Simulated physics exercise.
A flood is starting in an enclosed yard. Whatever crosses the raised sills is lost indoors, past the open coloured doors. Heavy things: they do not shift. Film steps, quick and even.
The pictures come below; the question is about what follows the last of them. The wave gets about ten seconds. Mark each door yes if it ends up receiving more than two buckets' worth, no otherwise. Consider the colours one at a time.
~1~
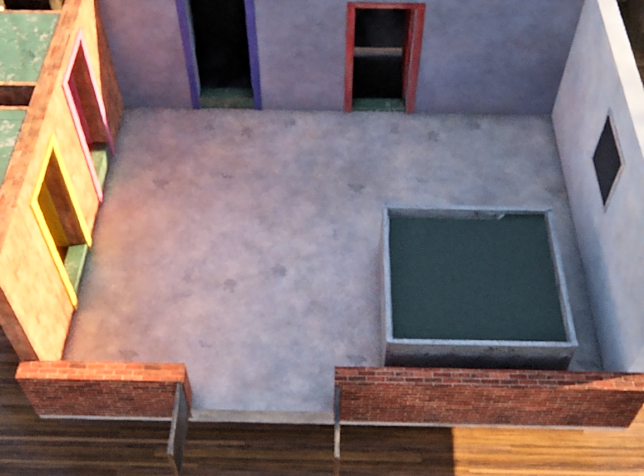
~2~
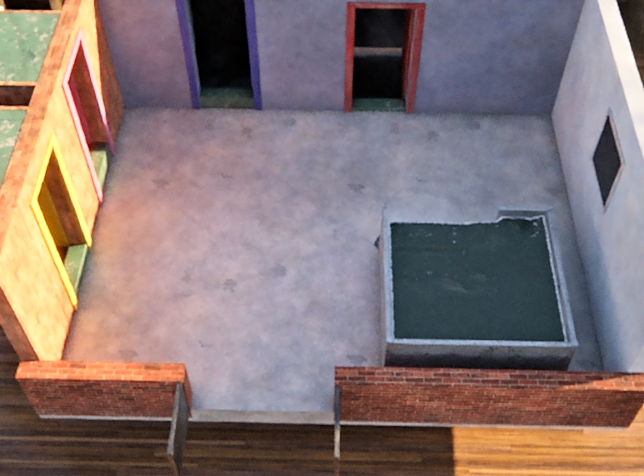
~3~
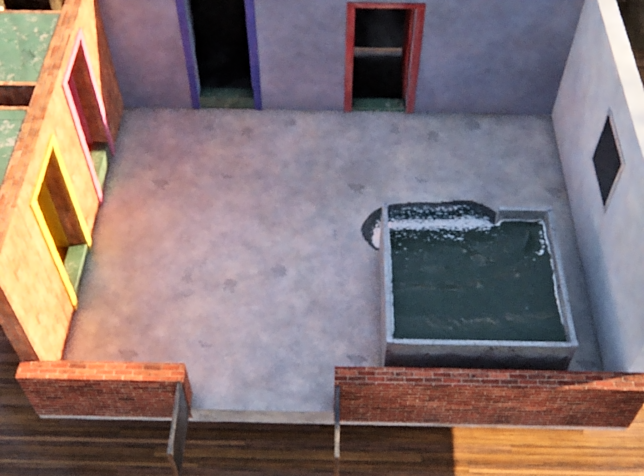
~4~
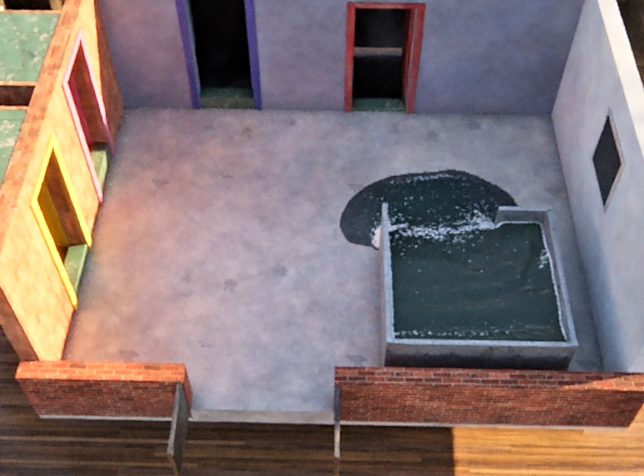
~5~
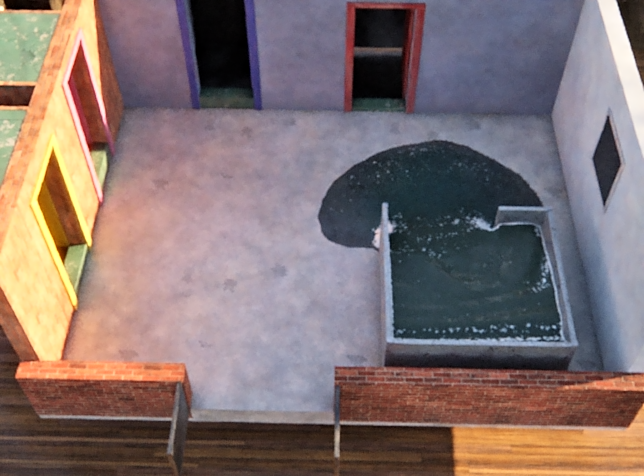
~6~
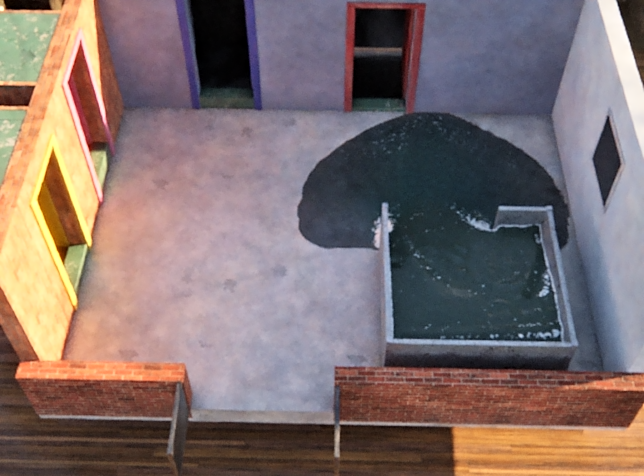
Blue door - no, pink door - no, red door - yes, yellow door - no.
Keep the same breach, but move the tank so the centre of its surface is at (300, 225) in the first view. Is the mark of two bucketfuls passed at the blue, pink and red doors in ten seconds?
Well, the blue door tops the threshold, the pink door remains below, and the red door tops the threshold.
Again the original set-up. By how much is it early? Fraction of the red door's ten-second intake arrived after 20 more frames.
That share would be near 70 %.
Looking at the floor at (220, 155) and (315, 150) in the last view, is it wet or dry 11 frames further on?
Result, in the order given: Wetted / wetted.
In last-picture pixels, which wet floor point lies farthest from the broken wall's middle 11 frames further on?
Near (145, 113).
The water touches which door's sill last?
The yellow door.
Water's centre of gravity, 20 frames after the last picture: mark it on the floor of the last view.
I'd say near (408, 211).
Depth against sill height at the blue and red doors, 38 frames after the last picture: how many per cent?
About 40 %, then 220 %.
A moment on, water covers 35 % of the floor; the blue door not reached, the pink door not reached, the red door far over two buckets in, the yellow door not reached.
Next, water covers 40 % of the floor; the blue door wet at the sill, nothing in, the pink door not reached, the red door far over two buckets in, the yellow door not reached.
Then, water covers 55 % of the floor; the blue door wet at the sill, nothing in, the pink door wet at the sill, nothing in, the red door far over two buckets in, the yellow door not reached.
Later, water covers 85 % of the floor; the blue door wet at the sill, nothing in, the pink door wet at the sill, nothing in, the red door far over two buckets in, the yellow door wet at the sill, nothing in.
In the end, water covers 95 % of the floor; the blue door wet at the sill, nothing in, the pink door wet at the sill, nothing in, the red door far over two buckets in, the yellow door wet at the sill, nothing in.
